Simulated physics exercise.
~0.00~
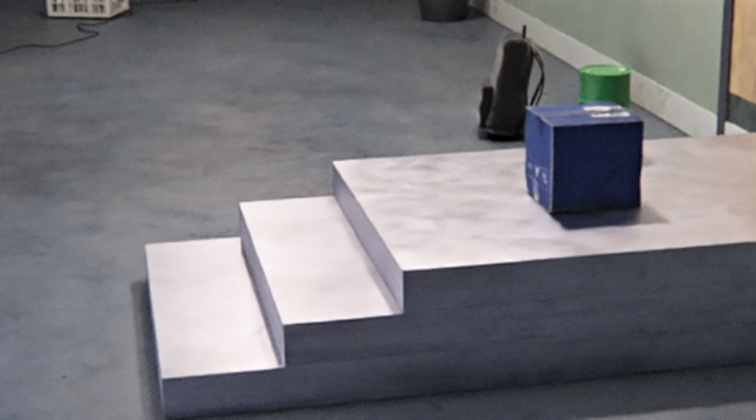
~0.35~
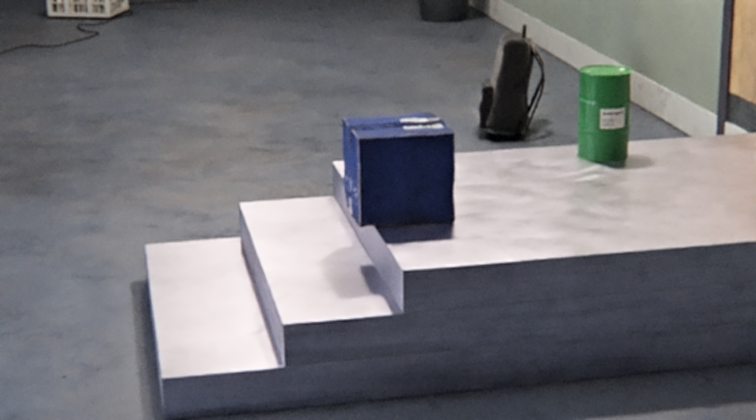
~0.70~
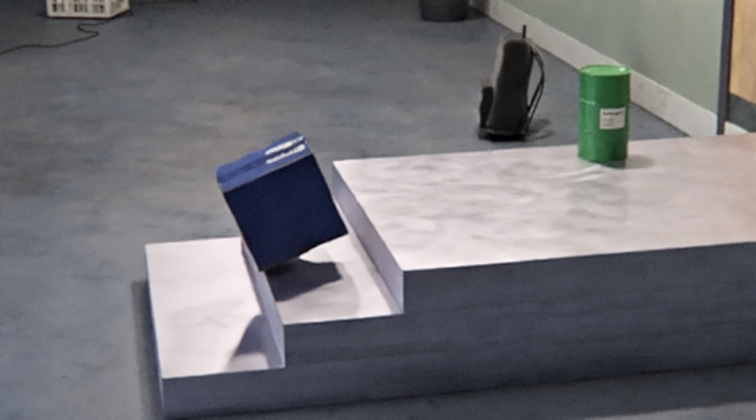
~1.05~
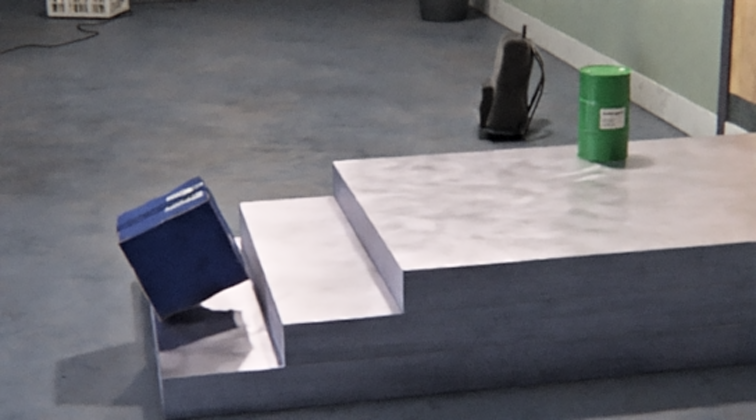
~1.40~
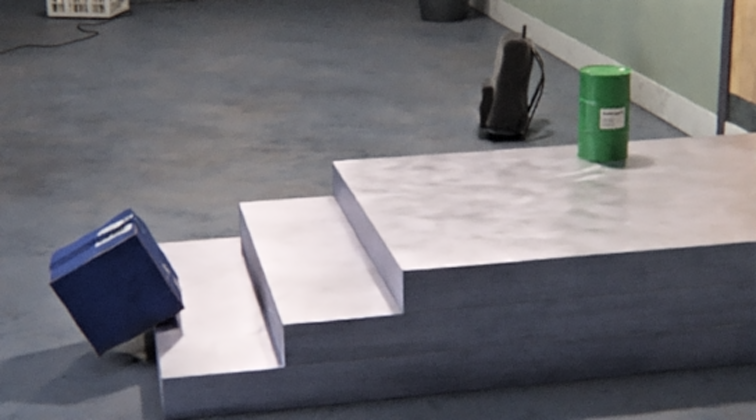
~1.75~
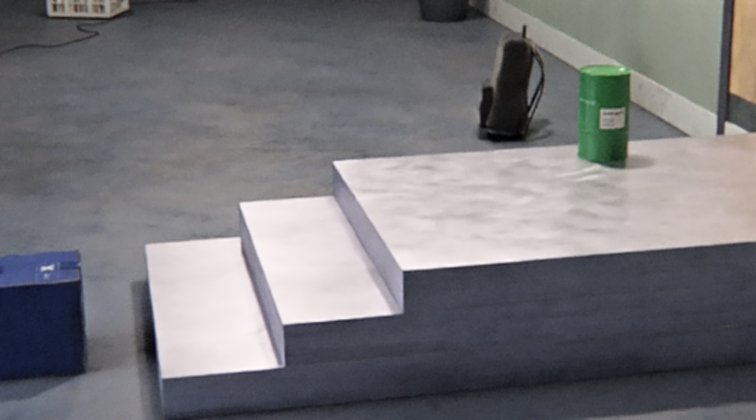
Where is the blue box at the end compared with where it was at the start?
At the start the blue box was up on the landing, in front of the green canister. By the end it was down on the floor at the far left, beyond the lowest step.
